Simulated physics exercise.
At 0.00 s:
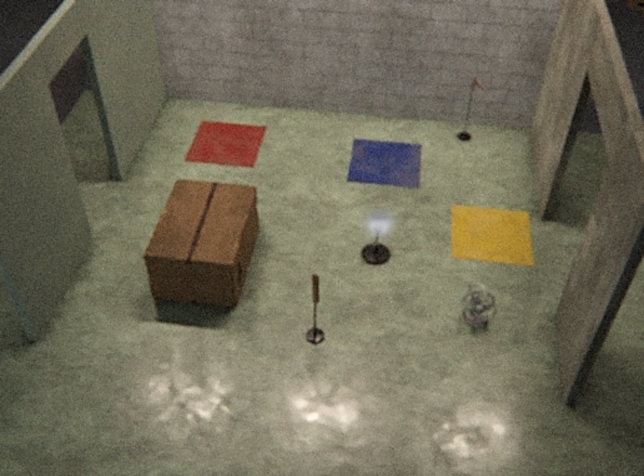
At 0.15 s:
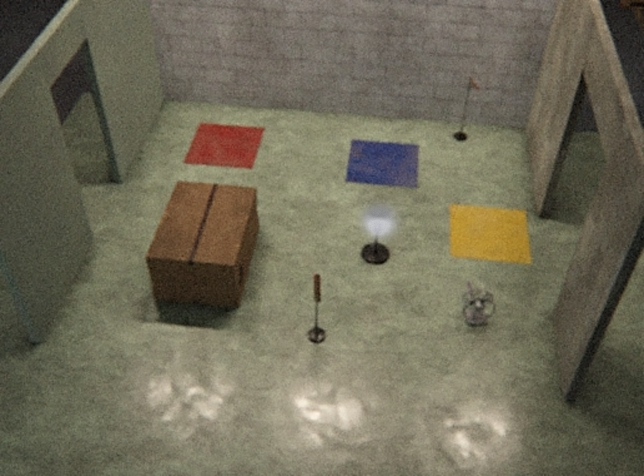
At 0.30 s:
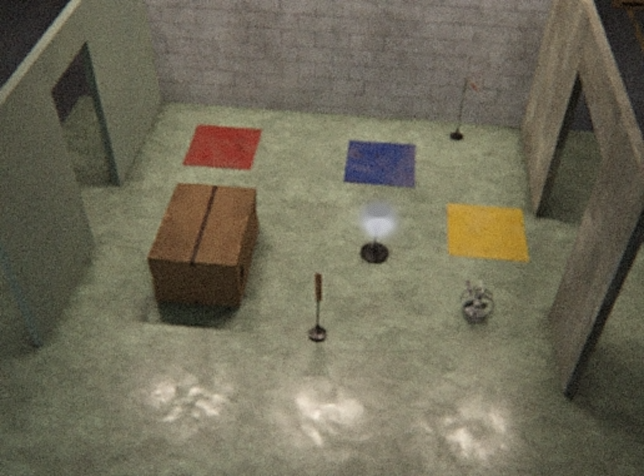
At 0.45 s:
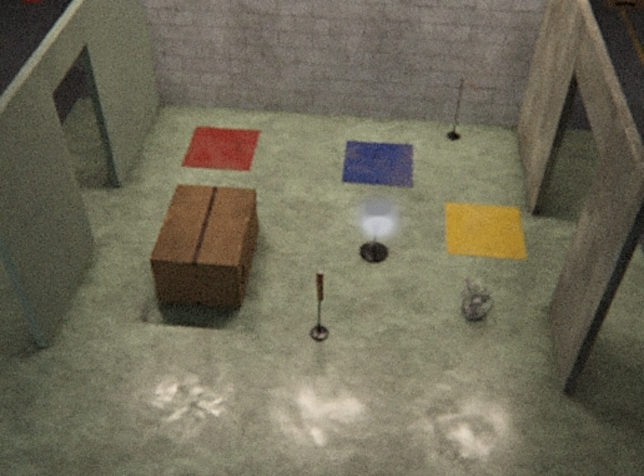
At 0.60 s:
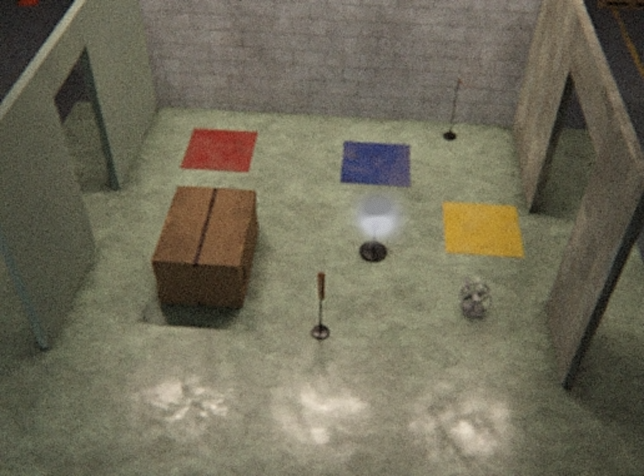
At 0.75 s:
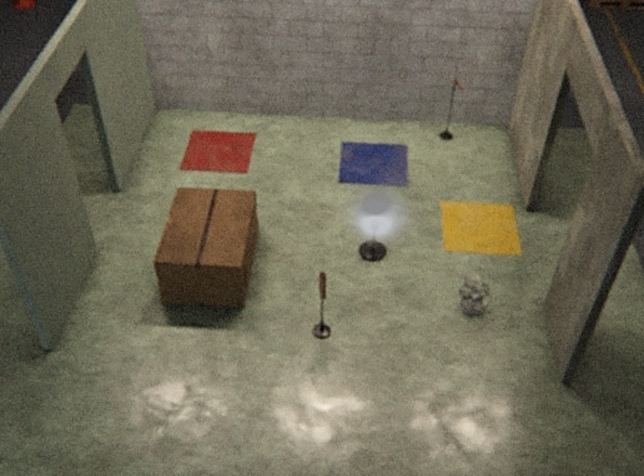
We see a workshop floor with a carton, red, blue and yellow patches, ribbon stands and a small air mover, as pale smoke thickens slightly above a central stand, staying close to it while the view drifts slightly.
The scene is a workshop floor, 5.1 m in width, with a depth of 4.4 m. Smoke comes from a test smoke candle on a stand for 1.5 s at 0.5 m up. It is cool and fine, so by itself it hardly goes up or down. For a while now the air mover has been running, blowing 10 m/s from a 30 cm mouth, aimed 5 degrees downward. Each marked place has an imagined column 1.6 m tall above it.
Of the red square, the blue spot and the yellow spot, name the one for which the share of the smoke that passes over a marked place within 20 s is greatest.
It is blue.
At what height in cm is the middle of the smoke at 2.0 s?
About 40 cm.
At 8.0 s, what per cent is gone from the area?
Roughly 50 percent by then.
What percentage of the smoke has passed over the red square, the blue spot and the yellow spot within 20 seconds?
Roughly 2 per cent red, 60 per cent blue, 15 per cent yellow.
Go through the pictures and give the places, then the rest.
In the first picture, the smoke is thickest near (380, 222), the test smoke candle on a stand stands at (378, 229) and the air mover is at (479, 306).
In the second picture, the smoke is thickest near (379, 221), the blue spot is centred on (383, 163), the red square is centred on (225, 145) and the yellow spot is centred on (489, 233).
In the third picture, the smoke is thickest near (378, 220) and a ribbon ends at (319, 301).
In the fourth picture, the smoke is thickest near (378, 218) and the top of a large carton is at (205, 222).
In the fifth picture, the smoke is thickest near (378, 217).
In the sixth picture, the smoke is thickest near (377, 216) and a ribbon ends at (323, 299).
By 2.0 s we count, 1 % has passed over the blue spot, 0 % over the red square and 1 % over the yellow spot, with 100 % still about or yet to come, and the middle of the rest is near (384, 206).
By 4.0 s we count, 27 % has passed over the blue spot, 0 % over the red square and 8 % over the yellow spot, with 97 % still about or yet to come, and the middle of the rest is near (394, 157).
By 8.0 s we count, 57 % has passed over the blue spot, 1 % over the red square and 12 % over the yellow spot, with 54 % still about or yet to come, and the middle of the rest is near (269, 67).
By 20.0 s we count, 60 % has passed over the blue spot, 2 % over the red square and 13 % over the yellow spot, with 11 % still about or yet to come.
